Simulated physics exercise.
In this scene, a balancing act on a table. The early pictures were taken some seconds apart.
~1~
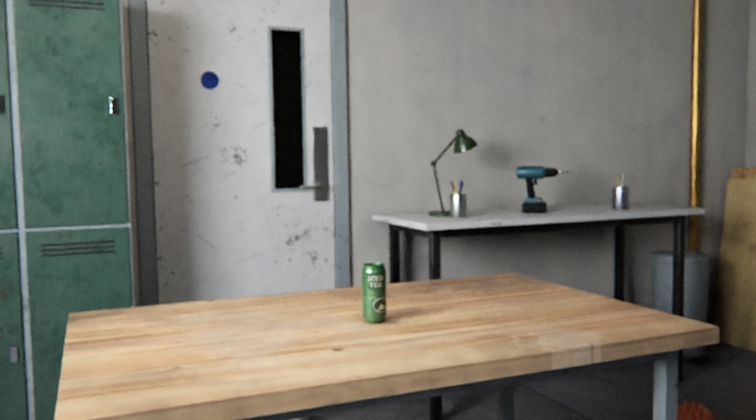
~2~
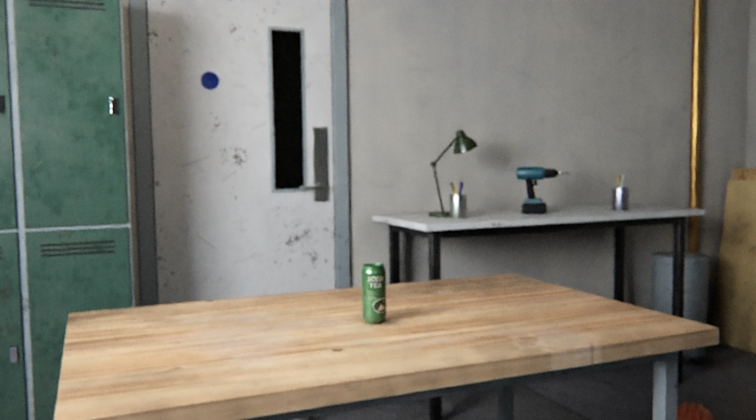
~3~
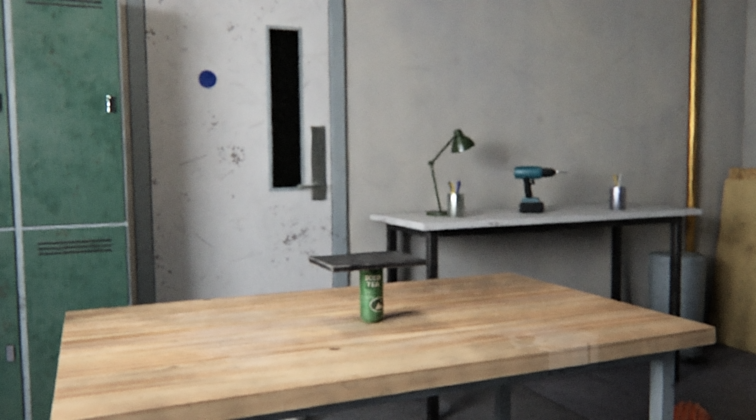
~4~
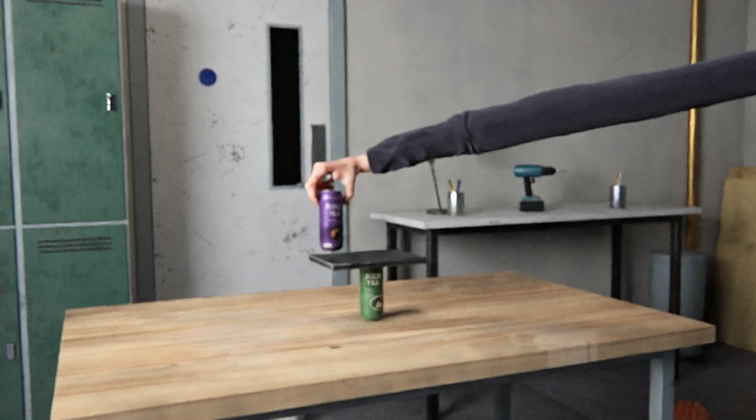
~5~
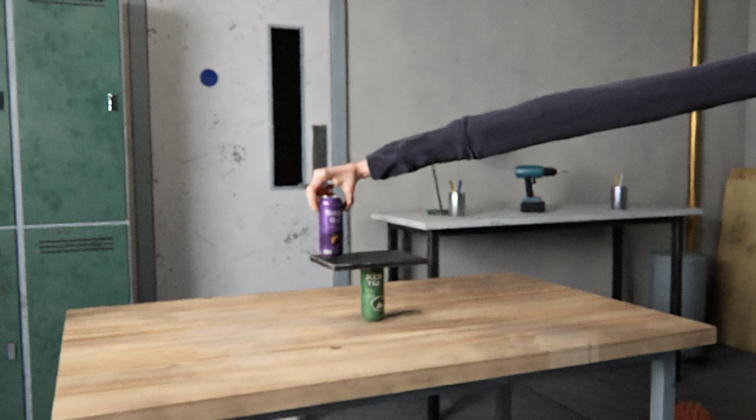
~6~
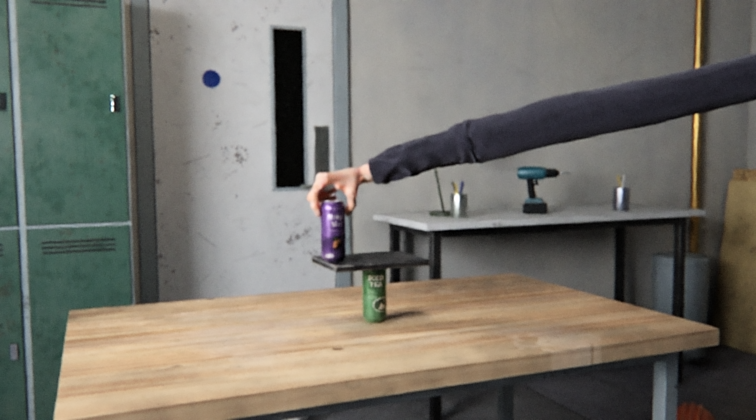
We see a green can standing on a wooden table, then a dark flat board resting on top of it. A hand reaching in from the right lowers a purple can onto the board's left side and keeps hold of it.
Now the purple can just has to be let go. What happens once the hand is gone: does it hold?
It will not stand firm.
Then, 0.30 s past the last view, purple can now fallen; black lid rocked 36° from its first pose.
Then, 0.40 s past the last view, black lid rocked 67° from its first pose.
Then, 0.70 s past the last view, black lid on its side.
Then, 1.10 s past the last view, black lid now fallen.
Finally, fallen, purple can and black lid; green can still in place. The stack gives way.
